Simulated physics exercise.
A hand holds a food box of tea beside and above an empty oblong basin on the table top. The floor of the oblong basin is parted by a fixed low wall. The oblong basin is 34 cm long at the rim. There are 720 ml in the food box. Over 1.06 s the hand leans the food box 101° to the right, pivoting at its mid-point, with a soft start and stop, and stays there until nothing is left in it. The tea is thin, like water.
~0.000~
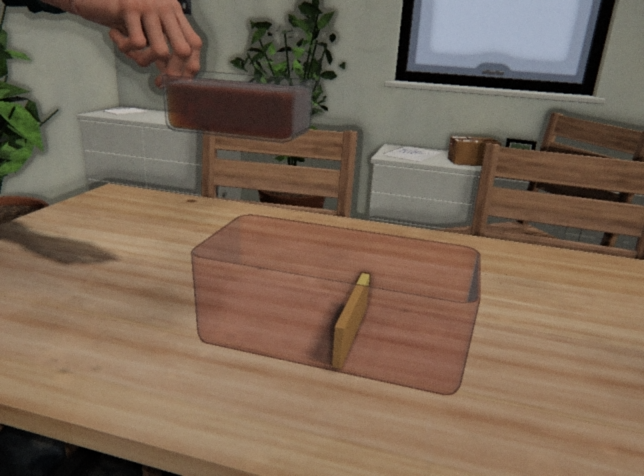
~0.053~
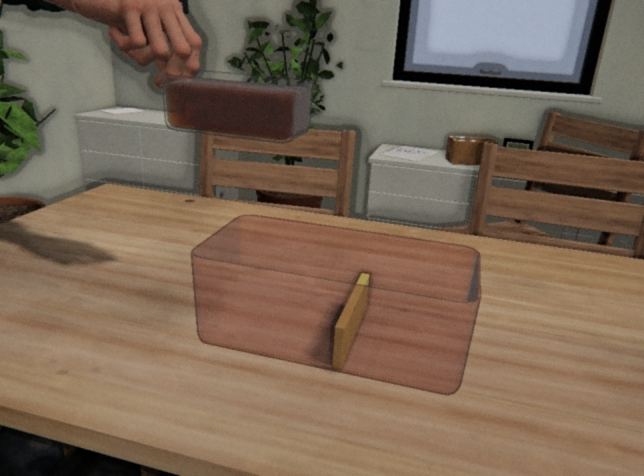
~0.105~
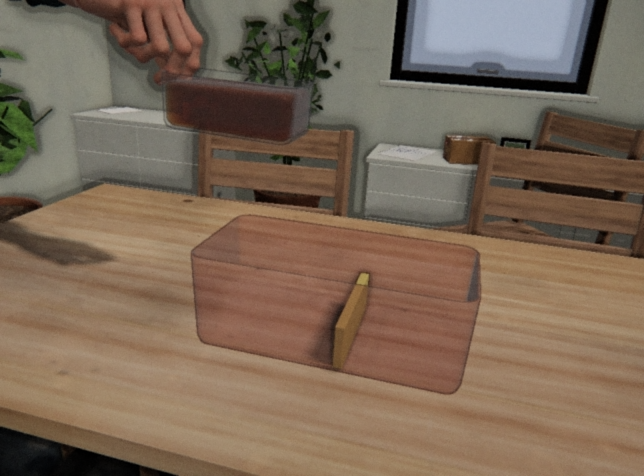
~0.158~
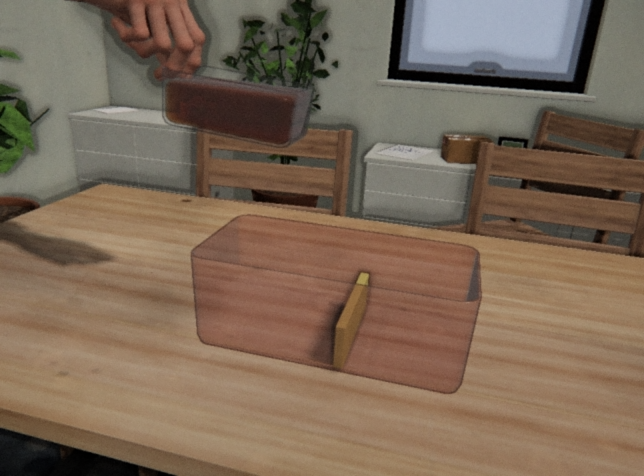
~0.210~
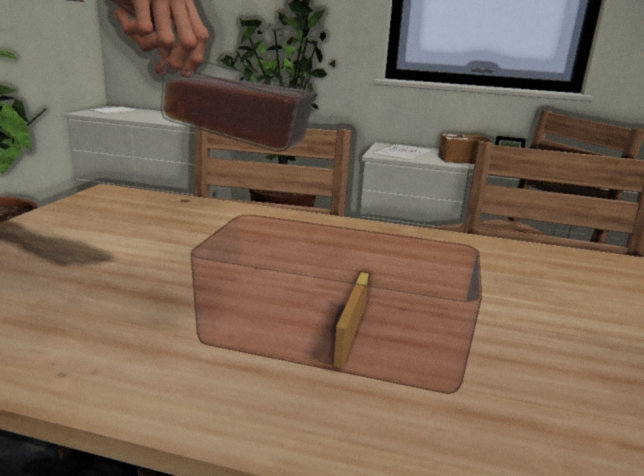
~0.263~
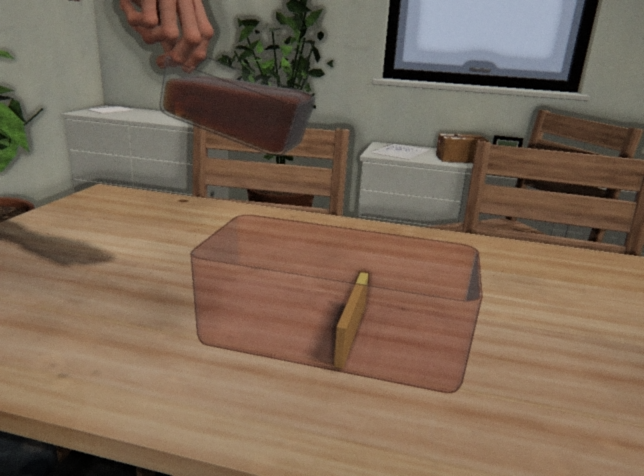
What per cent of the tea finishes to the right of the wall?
About 53 per cent.
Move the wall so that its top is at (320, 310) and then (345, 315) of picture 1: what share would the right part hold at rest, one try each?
First 75, then 60 per cent.
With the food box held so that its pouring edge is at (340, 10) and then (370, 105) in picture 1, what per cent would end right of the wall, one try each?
First 75, then 85 per cent.
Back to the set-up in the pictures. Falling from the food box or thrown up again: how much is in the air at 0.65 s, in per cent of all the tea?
Some 46 per cent.
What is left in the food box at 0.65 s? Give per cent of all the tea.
About 30 per cent.
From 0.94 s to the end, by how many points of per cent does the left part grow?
Near 10 in a hundred.
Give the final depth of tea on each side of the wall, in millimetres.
Left about 12 mm, right about 18 mm.
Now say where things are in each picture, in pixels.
In the first frame, it leans 0°; its right rim is at (304, 85); the tea meets the walls at (183, 81) and (304, 92); the oblong basin's rim runs from (218, 233) to (479, 275); the wall's top is at (354, 299).
In the second frame, it leans 1°; its right rim is at (304, 86); the tea meets the walls at (183, 81) and (304, 93).
In the third frame, it leans 2°; its right rim is at (304, 88); the tea meets the walls at (183, 80) and (304, 93).
In the fourth frame, it leans 5°; its right rim is at (305, 92); the tea meets the walls at (183, 79) and (304, 94).
In the fifth frame, it leans 9°; its right rim is at (306, 97); the tea meets the walls at (182, 79) and (307, 95).
In the sixth frame, it leans 15°; its right rim is at (306, 104); the tea meets the walls at (182, 79) and (308, 97); 1 per cent is over the edge.
After 0.65 s the tilt is 68° and 30 per cent is still to pour, 7 is left of the wall and 17 right of it.
After 0.94 s the tilt is 98° and 7 per cent is still to pour, 35 is left of the wall and 53 right of it.
After 1.24 s the tilt is 101° and 1 per cent is still to pour, 43 is left of the wall and 53 right of it.
After 1.56 s the tilt is 101° and 0 per cent is still to pour, 45 is left of the wall and 53 right of it.
In the end 45 per cent lies left of the wall, 53 right of it and 2 outside.
